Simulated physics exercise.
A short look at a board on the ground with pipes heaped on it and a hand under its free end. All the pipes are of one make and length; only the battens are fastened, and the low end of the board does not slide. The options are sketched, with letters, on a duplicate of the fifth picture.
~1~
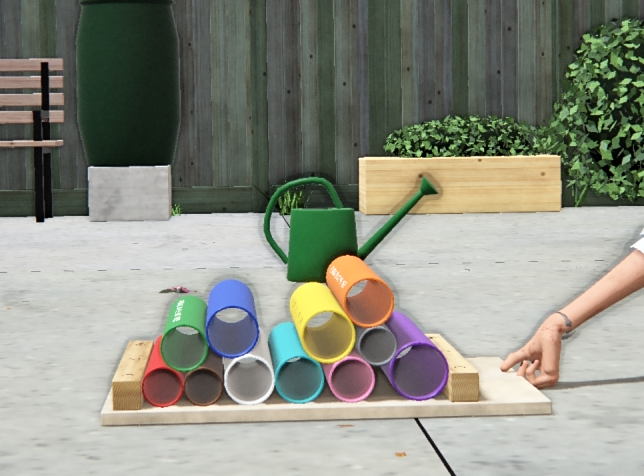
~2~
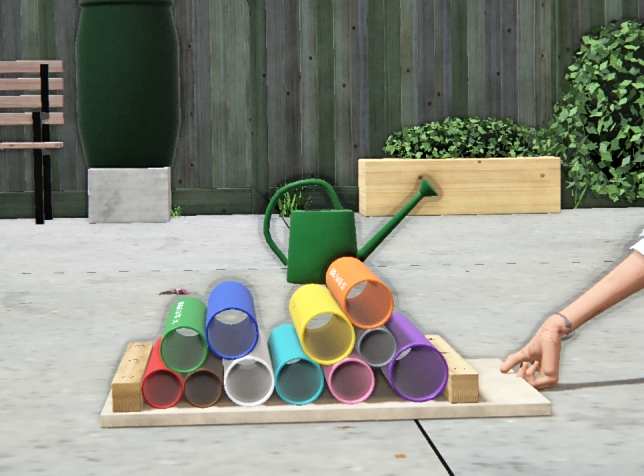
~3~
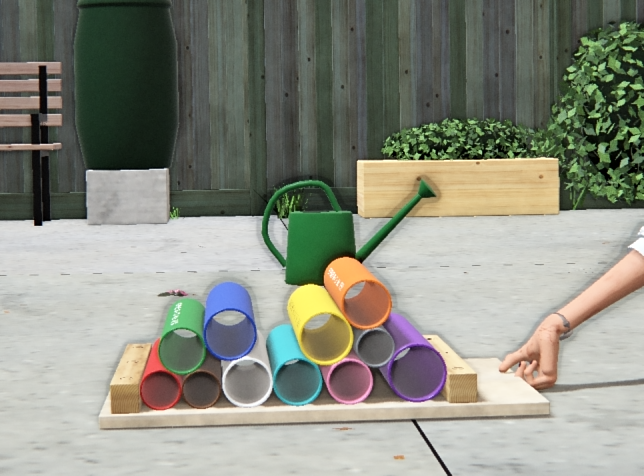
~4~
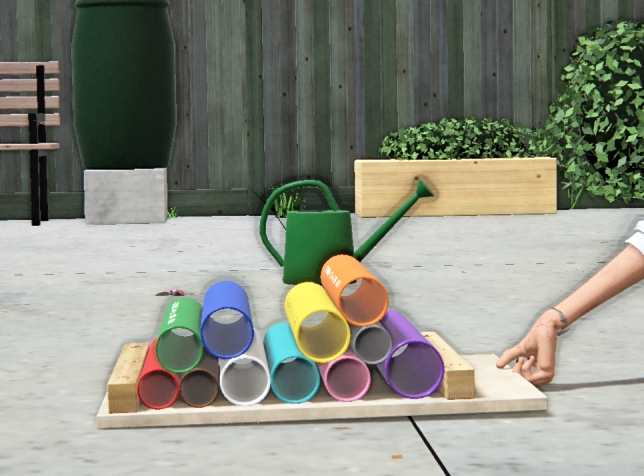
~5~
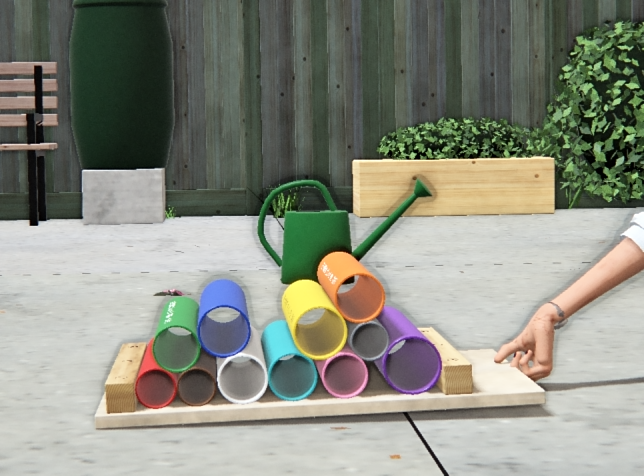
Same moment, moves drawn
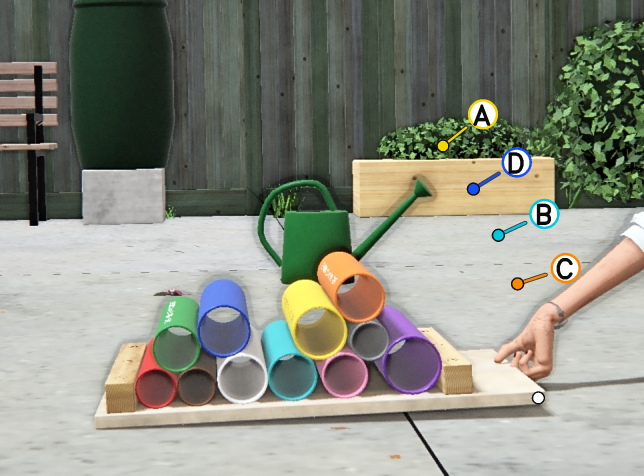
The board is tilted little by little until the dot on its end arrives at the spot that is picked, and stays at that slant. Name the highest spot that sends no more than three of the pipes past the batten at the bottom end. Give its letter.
Raise it to B.
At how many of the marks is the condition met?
Two of the four.
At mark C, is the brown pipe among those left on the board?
Yes, with C.
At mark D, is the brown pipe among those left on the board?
The brown pipe: Yes.
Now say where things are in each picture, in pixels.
Red pipe (163, 387); brown pipe (203, 387); white pipe (250, 380), in the first picture.
White pipe (249, 382); turquoise pipe (299, 381), in the second picture.
Board (317, 376); purple pipe (418, 373); grey pipe (376, 348); green pipe (182, 351), in the third picture.
Board (315, 374); red pipe (158, 389); brown pipe (199, 388), in the fourth picture.
Board (312, 372); red pipe (156, 388); brown pipe (197, 387), in the fifth picture.
On the marked copy, A at (443, 146); B at (498, 235); C at (517, 284); D at (473, 189); the white dot at (539, 398).
Taking B. A third of the way, board at 15°.
Two thirds of the way, board at 24°.
When it is over, board at 24°, two over the low batten (green, blue).
As for the rest, A five over the low batten; C two over the low batten (green, blue); D five over the low batten.
